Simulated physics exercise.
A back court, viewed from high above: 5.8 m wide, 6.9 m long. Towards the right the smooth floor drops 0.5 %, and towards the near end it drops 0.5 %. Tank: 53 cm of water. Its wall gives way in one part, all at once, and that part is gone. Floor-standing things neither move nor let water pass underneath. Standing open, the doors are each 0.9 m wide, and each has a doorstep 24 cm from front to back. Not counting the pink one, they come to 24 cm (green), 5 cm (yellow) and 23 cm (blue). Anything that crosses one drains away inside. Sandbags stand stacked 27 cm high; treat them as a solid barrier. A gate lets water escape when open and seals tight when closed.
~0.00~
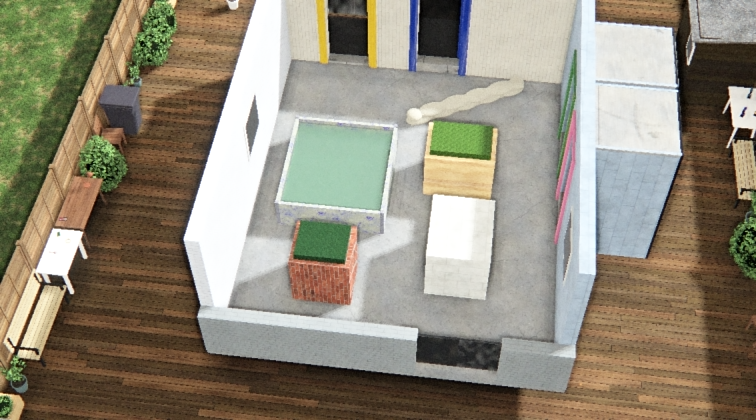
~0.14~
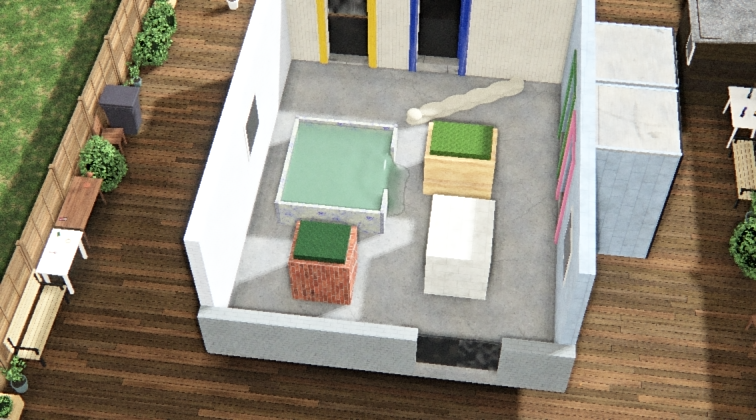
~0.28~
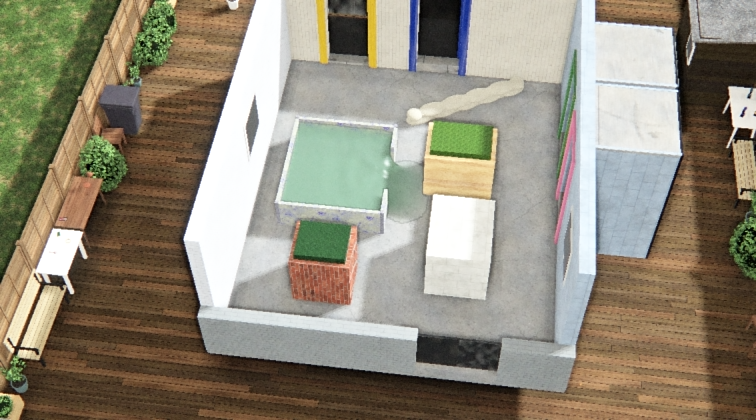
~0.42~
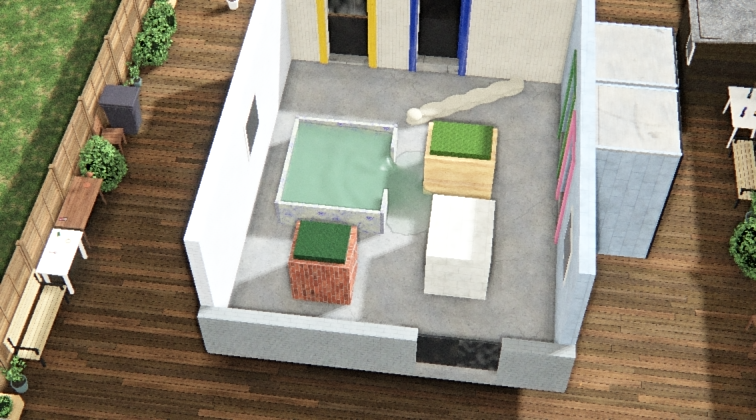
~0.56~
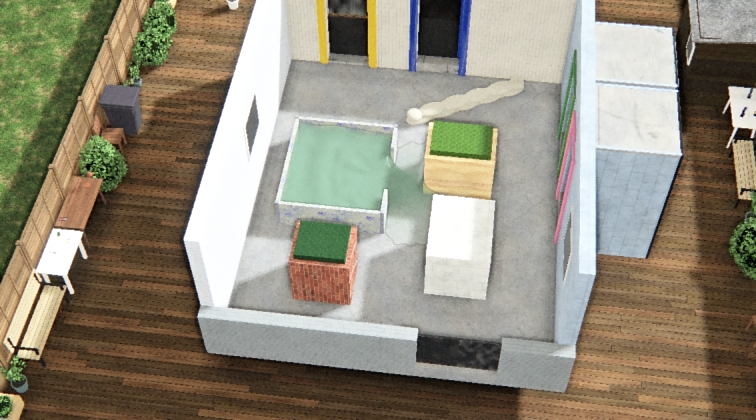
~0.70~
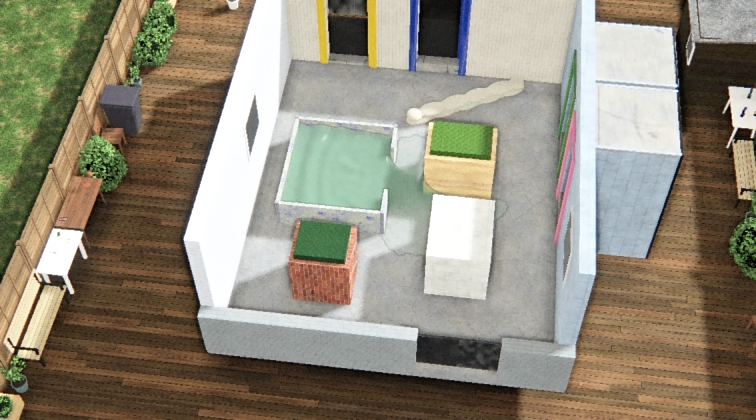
Green water pours through a gap in the tank's right side and spreads across the grey floor.
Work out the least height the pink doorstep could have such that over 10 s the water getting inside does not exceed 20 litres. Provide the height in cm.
The least height is about 21 cm.
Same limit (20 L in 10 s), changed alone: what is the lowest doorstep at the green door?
Roughly 7.0 cm at the green door.
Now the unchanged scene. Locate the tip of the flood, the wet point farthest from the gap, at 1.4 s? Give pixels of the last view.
At about (555, 258).
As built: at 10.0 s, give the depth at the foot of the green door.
Depth: Near 8.0 cm.
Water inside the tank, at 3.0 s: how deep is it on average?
It averages close to 26 centimetres.
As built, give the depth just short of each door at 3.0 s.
Door by door, in centimetres - green 5, pink 22, yellow 7, blue 1.
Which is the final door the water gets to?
That would be the blue door.
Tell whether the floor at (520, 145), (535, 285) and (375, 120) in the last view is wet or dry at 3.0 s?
First wet through, second wet through, third wet through.
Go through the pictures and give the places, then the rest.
The first frame shows still water, 53 cm deep, in the tank at (338, 166); the pink door at (565, 185) is dry.
In the second frame, the front is at (399, 211), 0.3 m from the gap at (388, 182); 0.3 m2 of floor is wet, 53 cm left at the back.
In the third frame, the front is at (421, 211), 0.7 m from the gap at (388, 183); 0.8 m2 of floor is wet, 53 cm left at the back.
In the fourth frame, the front is at a hidden place, 1.2 m from the gap at (388, 183); 1.4 m2 of floor is wet, 53 cm left at the back.
In the fifth frame, water pours out at (388, 183) and has run 1.7 m, to a hidden place; about 6 cm deep outside, 52 cm at the back.
In the sixth frame, water pours out at (388, 183) and has run 2.2 m, to (500, 211); about 5 cm deep outside, 47 cm at the back; 1.1 m in a straight line remain to the pink door at (565, 185).
After 1.4 s water covers 20 % of the floor, deepest (42 cm) near (417, 191); 12 cm at the pink door, 0 litres in over its 26 cm doorstep.
After 3.0 s water covers 60 % of the floor, deepest (24 cm) near (418, 184); 22 cm at the pink door, 3 litres in over its 26 cm doorstep.
After 10.0 s water covers 95 % of the floor, deepest (10 cm) near (552, 360); 5 cm at the pink door, 4 litres in over its 26 cm doorstep.
At the pink door as built, the water arrived by 1.1 s and peaked near 27 cm at 2.2 s.
With a doorstep of 18 cm, 40 litres would have come in within the 10 s; with 25 cm, 6 litres. So under 20 litres takes about 21 cm.
